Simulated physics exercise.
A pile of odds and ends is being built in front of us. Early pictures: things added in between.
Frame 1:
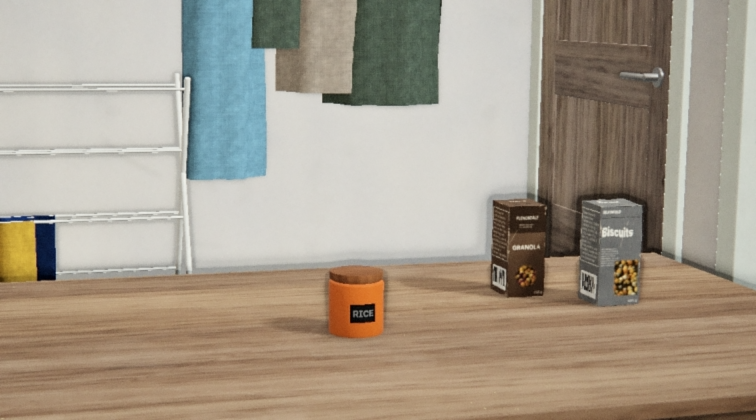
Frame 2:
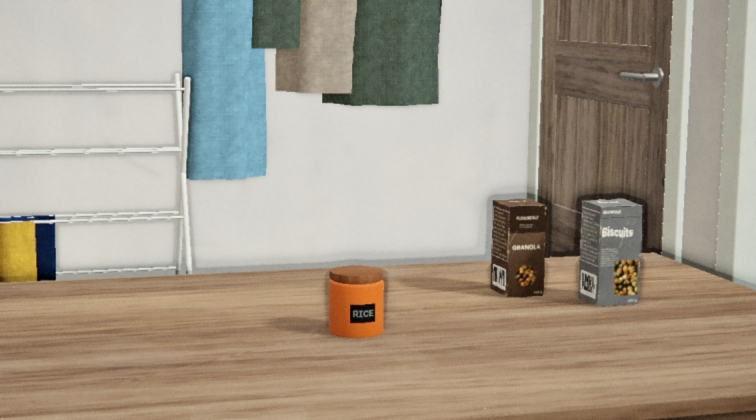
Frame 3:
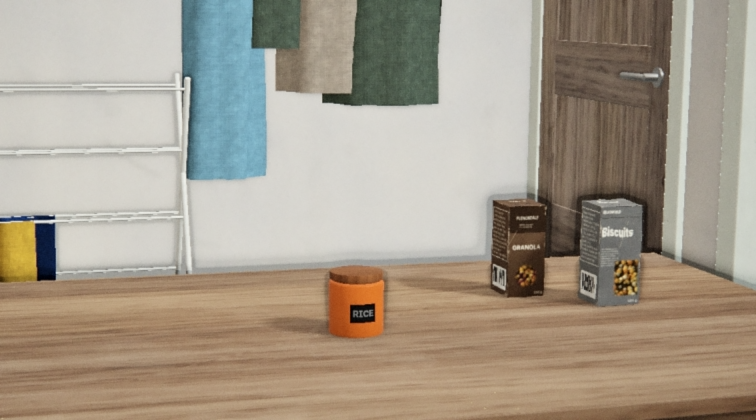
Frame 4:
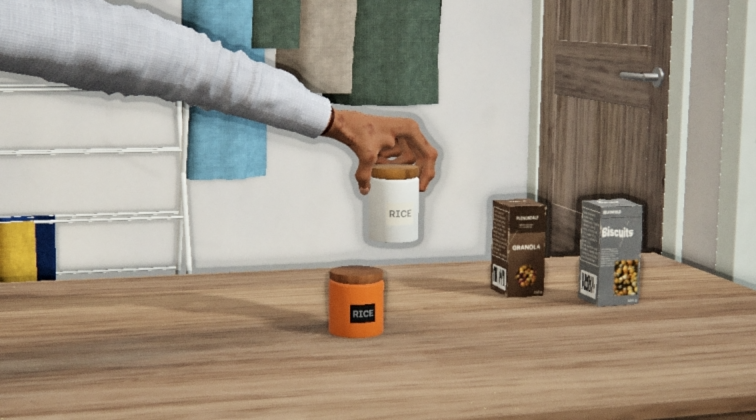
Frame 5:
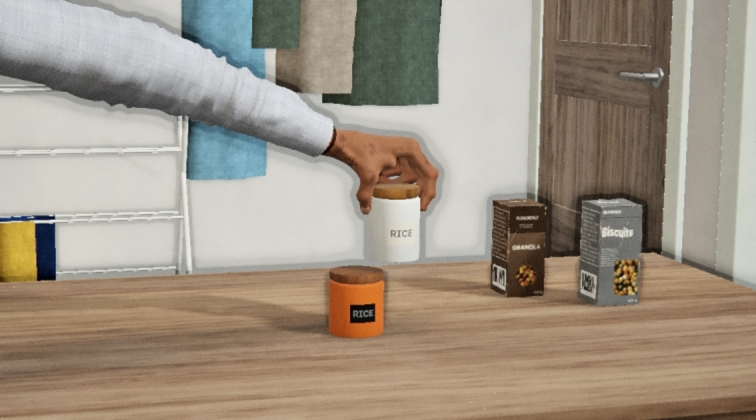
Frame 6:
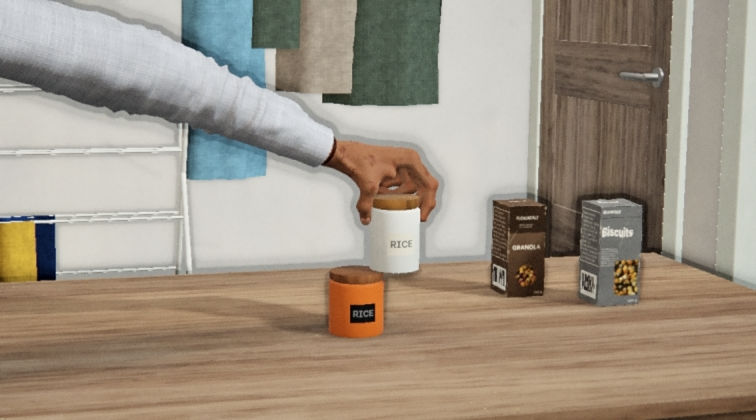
The video shows an orange rice jar, a brown granola carton and a grey biscuits carton on a wooden table, before a hand reaches in from the left and lowers a white rice jar onto the table behind the orange one.
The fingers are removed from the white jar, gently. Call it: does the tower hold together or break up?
It breaks up.
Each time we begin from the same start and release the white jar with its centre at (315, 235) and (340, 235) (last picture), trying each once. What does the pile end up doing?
First attempt - it comes down; second attempt - it does not fall.
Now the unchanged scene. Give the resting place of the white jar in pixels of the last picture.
Close to pixel (442, 306).
Then, 0.30 s later than the last frame, white jar now fallen.
Then, 0.50 s later than the last frame, nothing new.
When it is over, fallen, white jar; the other 3 as before. End places, in pixels of the last picture, white jar near (442, 306). The pile loses its balance.
